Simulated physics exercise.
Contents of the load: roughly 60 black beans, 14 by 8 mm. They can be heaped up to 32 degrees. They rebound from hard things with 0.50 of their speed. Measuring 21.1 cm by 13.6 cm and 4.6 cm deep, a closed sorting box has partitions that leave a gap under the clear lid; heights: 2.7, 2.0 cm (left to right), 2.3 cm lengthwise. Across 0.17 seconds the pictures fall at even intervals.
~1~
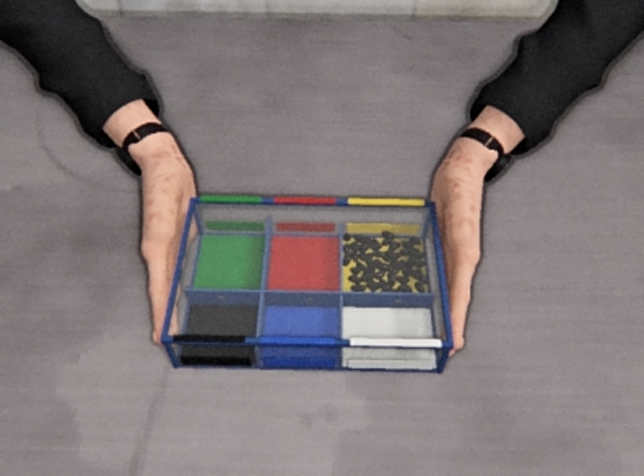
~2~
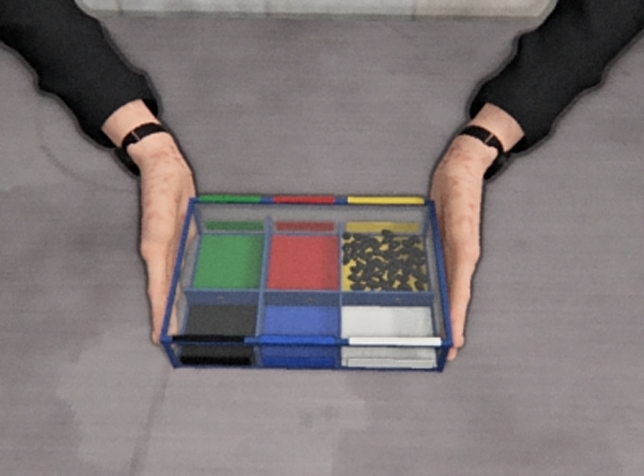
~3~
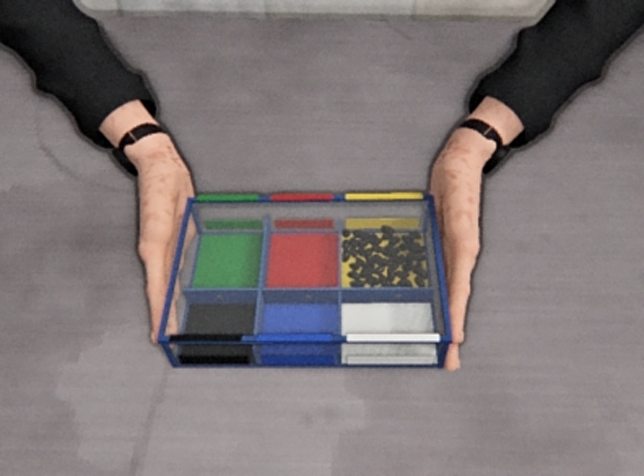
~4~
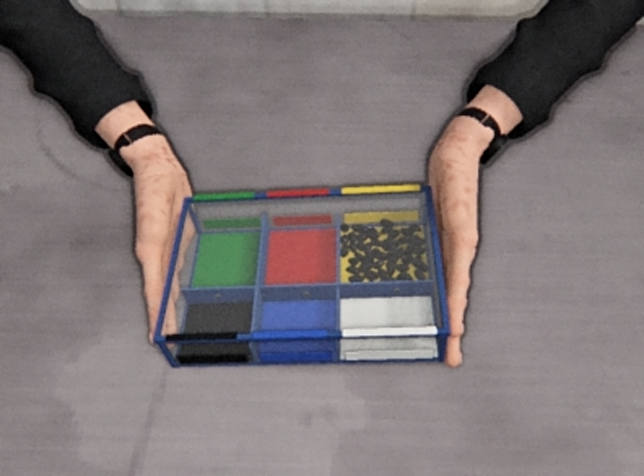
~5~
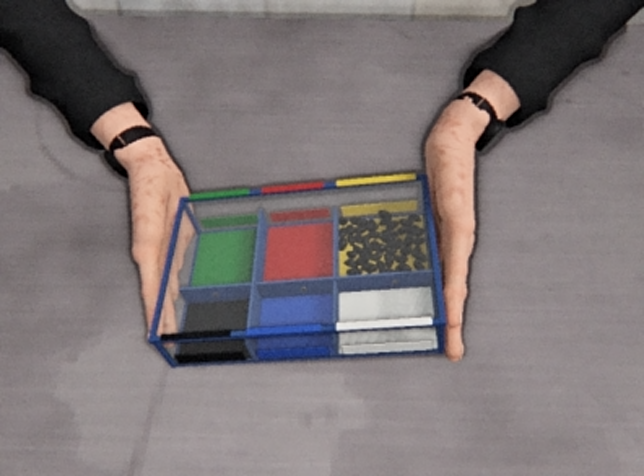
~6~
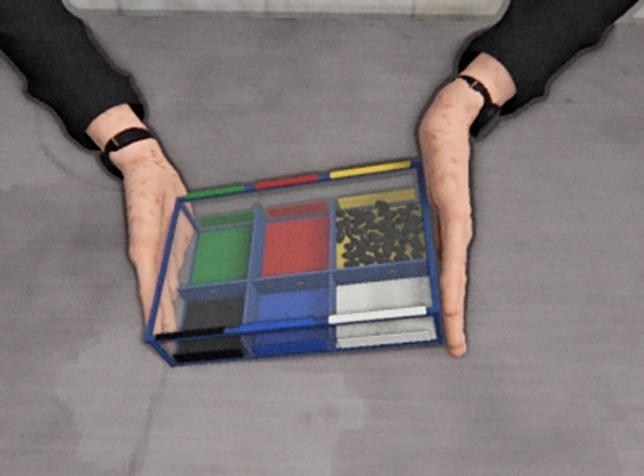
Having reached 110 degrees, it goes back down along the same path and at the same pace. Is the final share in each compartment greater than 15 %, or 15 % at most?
In the end red compartment: Fails; blue compartment: Fails; green compartment: Succeeds; yellow compartment: Fails; white compartment: Fails; black compartment: Succeeds.
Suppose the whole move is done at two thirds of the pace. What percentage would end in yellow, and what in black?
The yellow compartment would end with 0 per cent and the black one with 30 per cent.
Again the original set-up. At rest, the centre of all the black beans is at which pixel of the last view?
Centre at rest: Approx. (212, 274) px.
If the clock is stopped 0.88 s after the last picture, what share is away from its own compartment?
About 75 percent.
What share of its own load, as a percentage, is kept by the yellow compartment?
Around 0 %.
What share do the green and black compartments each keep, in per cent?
The green compartment ends with 70 per cent, the black one with 25 per cent.
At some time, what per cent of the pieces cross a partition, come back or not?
About 100 %.
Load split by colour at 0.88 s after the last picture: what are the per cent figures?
It splits as red 40, blue 0, green 35, yellow 25, white 0 and black 5 percent.
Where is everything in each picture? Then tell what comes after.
The first picture shows box tilt 0 degrees, front corners at (167, 338) and (448, 343); yellow 100 %.
The second picture shows box tilt 1 degrees, front corners at (166, 338) and (447, 342).
The third picture shows box tilt 2 degrees, front corners at (163, 338) and (446, 337).
The fourth picture shows box tilt 5 degrees, front corners at (160, 338) and (444, 330), lowest corner left front.
The fifth picture shows box tilt 9 degrees, front corners at (155, 338) and (440, 320), lowest corner left front.
The sixth picture shows box tilt 13 degrees, front corners at (151, 338) and (434, 309), lowest corner left front; yellow 100 %.
Then, 0.88 s after the last picture, tilt 110 degrees; red 40 %, green 35 %, yellow 25 %, black 5 %.
Then, 1.47 s after the last picture, tilt 49 degrees; red 5 %, green 75 %, black 25 %.
Then, 2.10 s after the last picture, tilt 0 degrees; red 5 %, green 70 %, black 25 %.
In the end, red 5 %, blue 0 %, green 70 %, yellow 0 %, white 0 %, black 25 %.
